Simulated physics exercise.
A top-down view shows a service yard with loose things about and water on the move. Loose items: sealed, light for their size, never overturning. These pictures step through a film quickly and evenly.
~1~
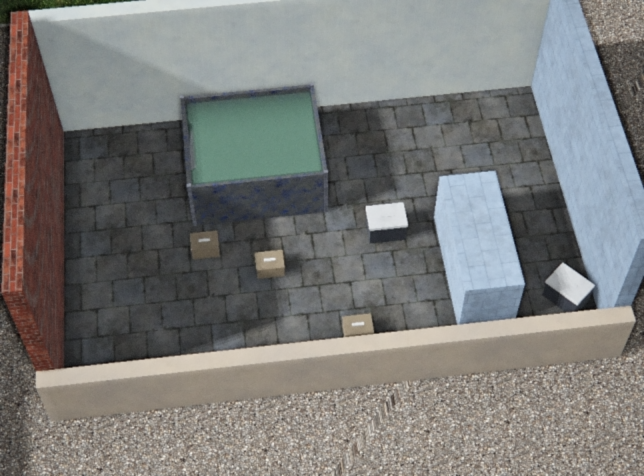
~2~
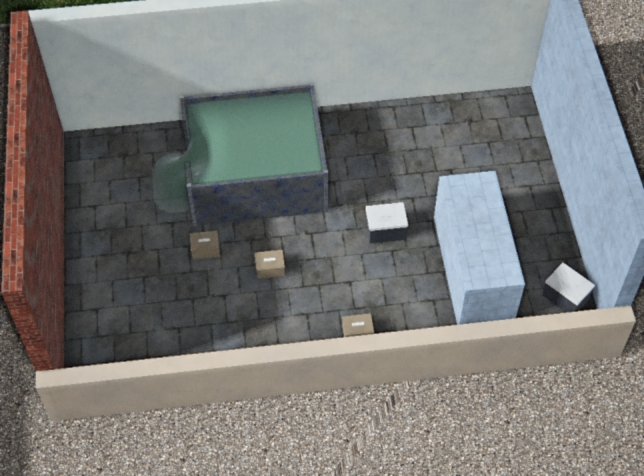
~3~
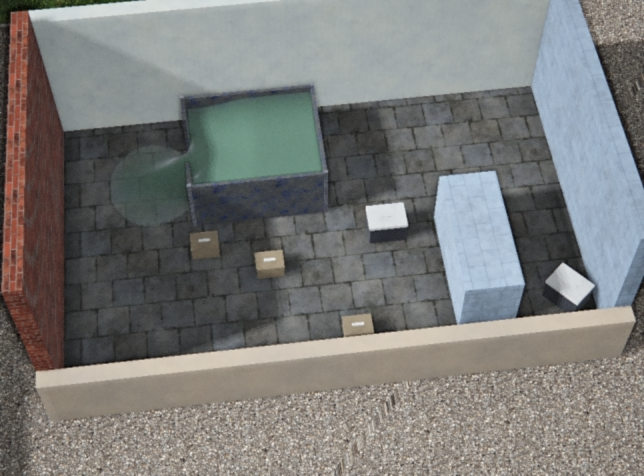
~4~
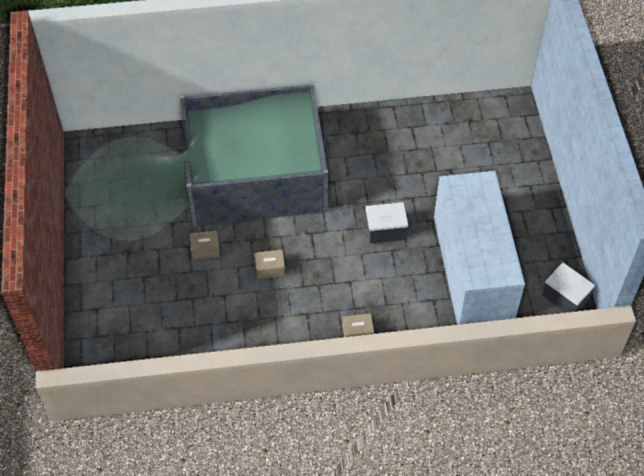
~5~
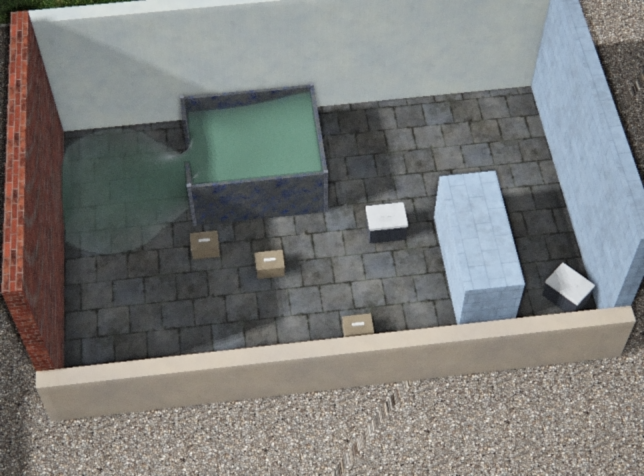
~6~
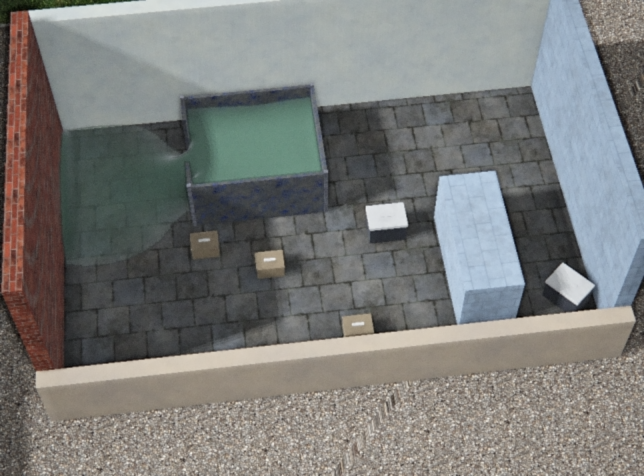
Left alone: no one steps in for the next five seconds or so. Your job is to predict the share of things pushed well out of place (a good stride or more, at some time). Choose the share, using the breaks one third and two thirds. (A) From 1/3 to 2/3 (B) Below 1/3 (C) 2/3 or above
B, below 1/3.
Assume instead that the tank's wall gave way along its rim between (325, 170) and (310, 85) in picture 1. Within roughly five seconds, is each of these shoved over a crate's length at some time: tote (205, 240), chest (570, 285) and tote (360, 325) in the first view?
Fell short, went past that, went past that.
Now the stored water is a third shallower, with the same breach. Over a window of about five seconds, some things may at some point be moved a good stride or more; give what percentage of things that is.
I make it 0 per cent.
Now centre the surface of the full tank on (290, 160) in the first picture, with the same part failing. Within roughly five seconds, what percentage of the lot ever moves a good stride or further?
By my count it is some 0 %.
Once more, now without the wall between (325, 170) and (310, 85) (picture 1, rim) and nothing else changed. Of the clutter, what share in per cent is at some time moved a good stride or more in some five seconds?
I'd guess close to 60 percent.
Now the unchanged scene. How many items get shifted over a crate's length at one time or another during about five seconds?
1.
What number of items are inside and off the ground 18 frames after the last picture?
Tally: 0.
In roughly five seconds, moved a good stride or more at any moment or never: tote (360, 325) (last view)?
Short answer: At least that much.
A moment on, 0 of 5 are well off their spots; 0 afloat.
Next, 0 of 5 are well off their spots; 0 afloat.
Later, 0 of 5 are well off their spots; 0 afloat.
In the end, 1 of 5 are well off their spots, and 1 have been at some point; 0 afloat.
